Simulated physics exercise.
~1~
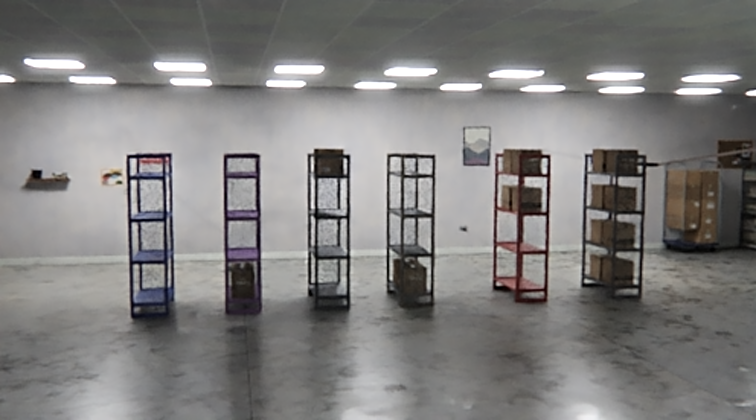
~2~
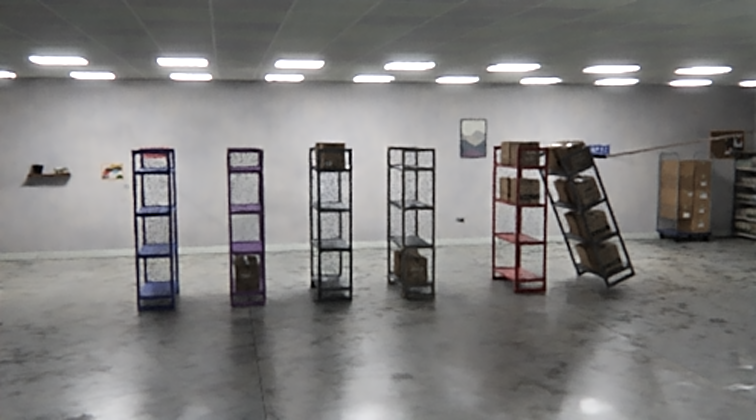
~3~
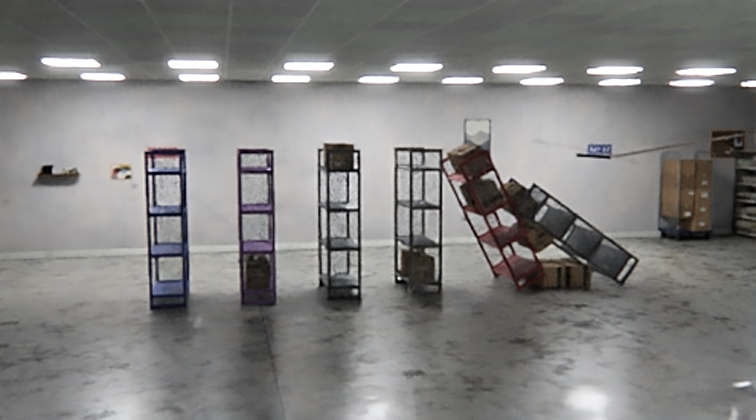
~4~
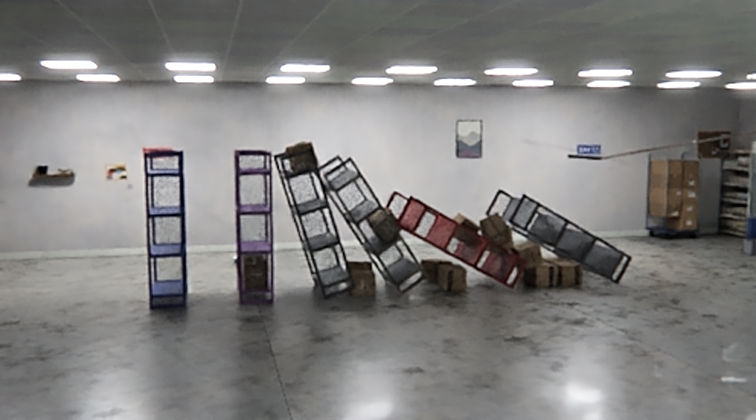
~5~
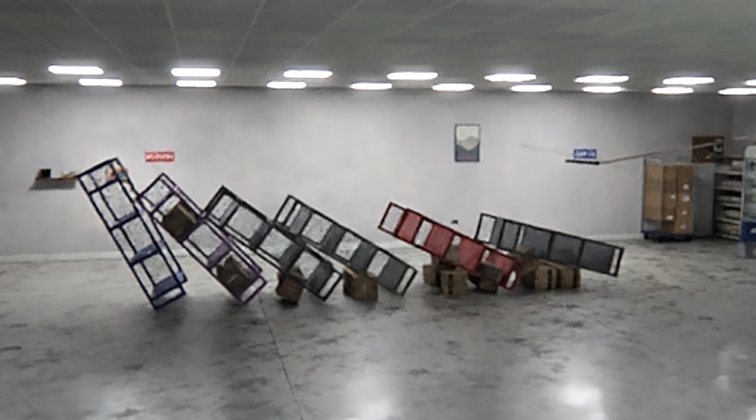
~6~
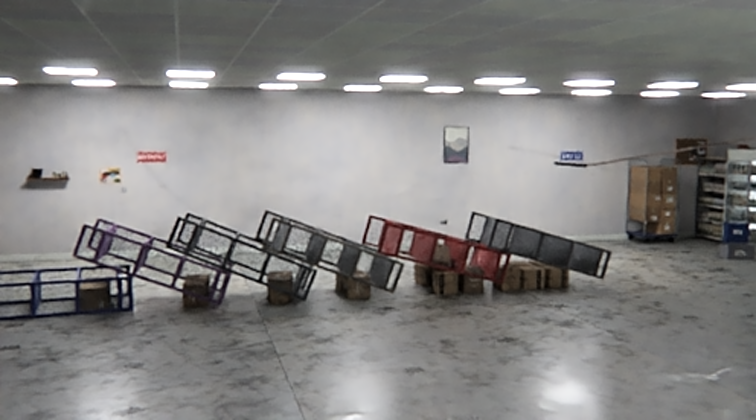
The clip shows six shelving units standing in a row in a warehouse-like room as the rightmost dark unit tips left into the red one, toppling the rest in turn and spilling cartons, until the blue unit lies flat and the others rest slanted.
